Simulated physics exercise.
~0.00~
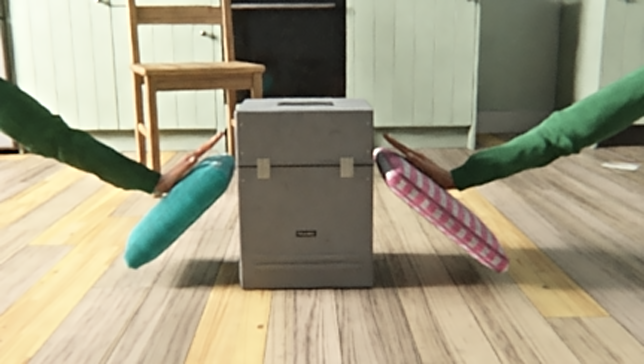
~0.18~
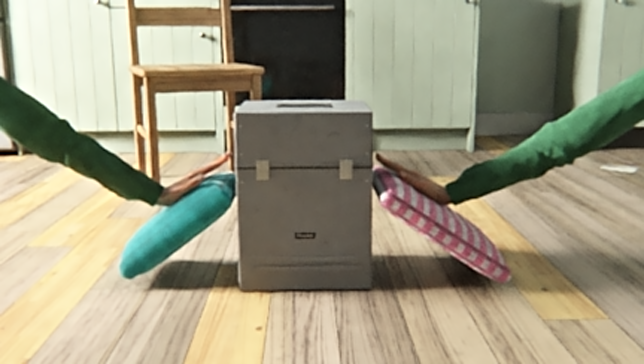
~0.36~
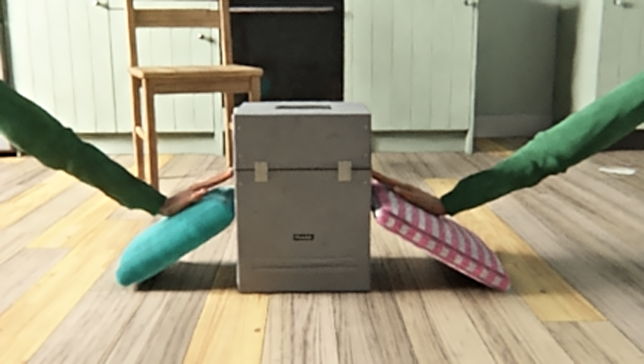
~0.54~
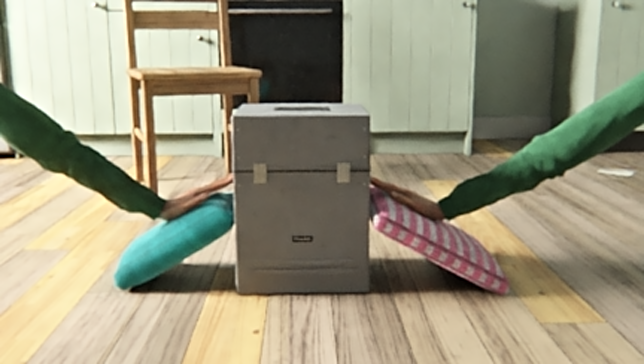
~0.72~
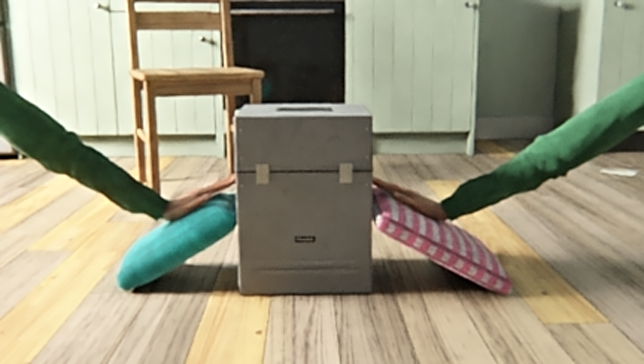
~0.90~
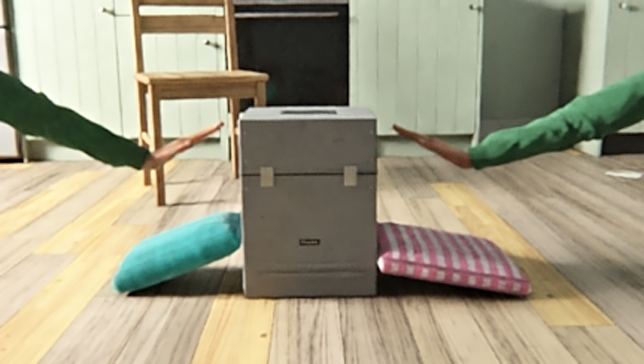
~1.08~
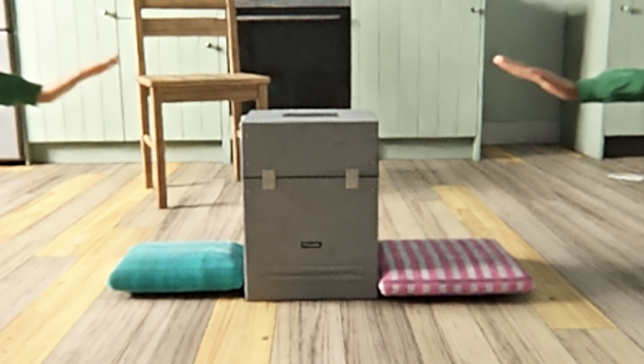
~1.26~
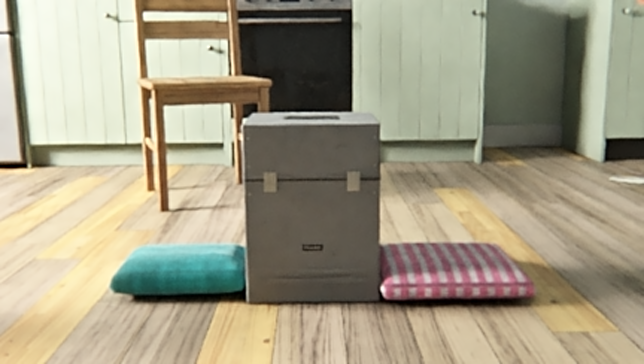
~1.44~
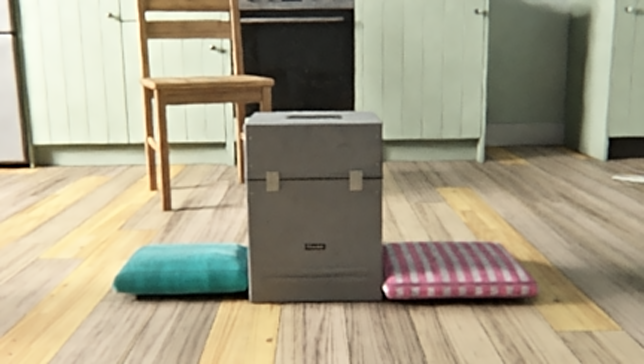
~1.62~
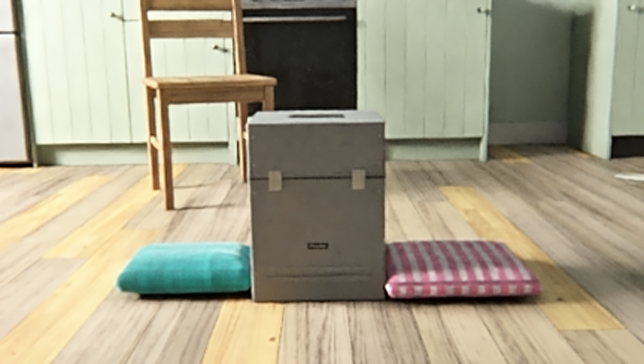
Two green-sleeved arms held a turquoise cushion and a pink striped one against opposite sides of a grey chest on a wooden floor, then let go and drew back, and both cushions slid down and ended up lying flat beside it.
